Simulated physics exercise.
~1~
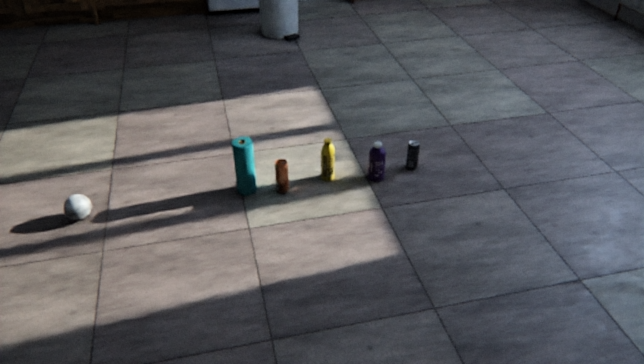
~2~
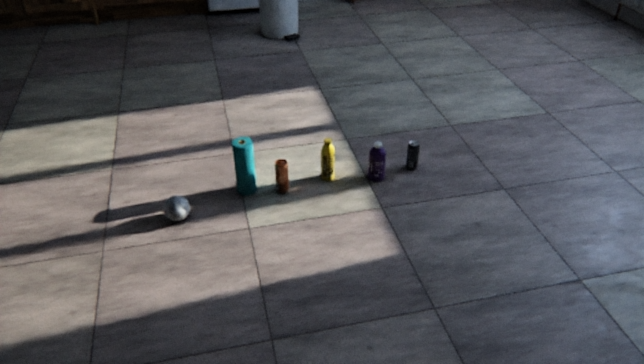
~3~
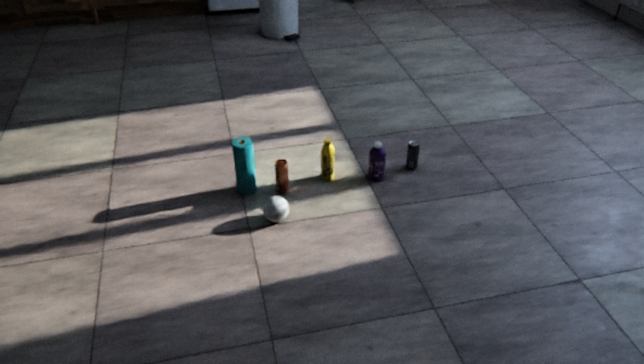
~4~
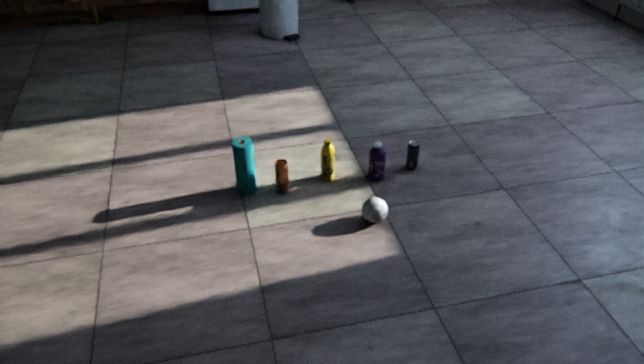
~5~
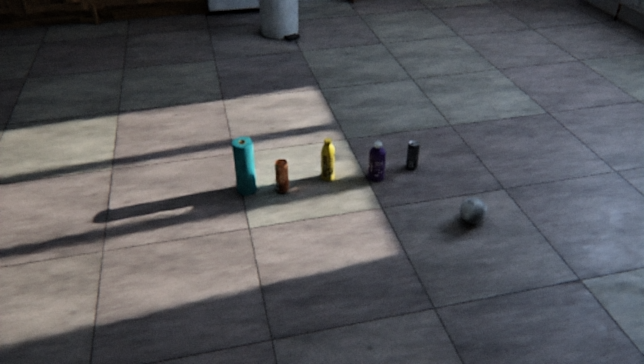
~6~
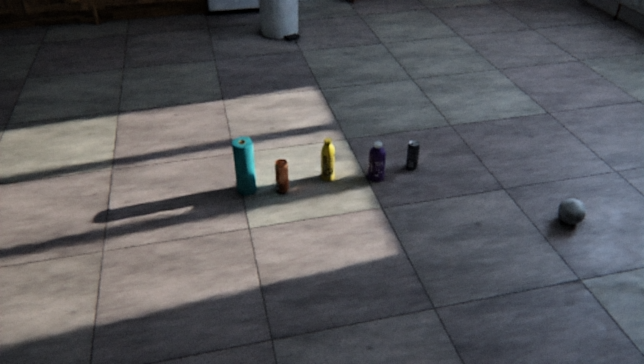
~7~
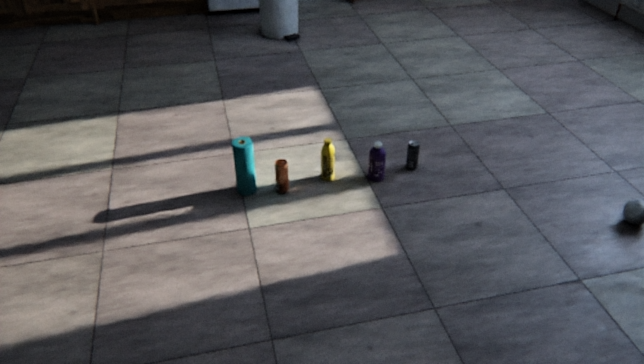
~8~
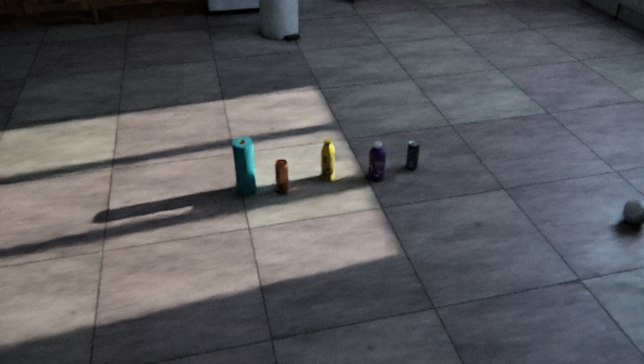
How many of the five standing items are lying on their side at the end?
None of them are lying down. The turquoise roll, both bottles and both cans are all still upright after the ball rolls past.
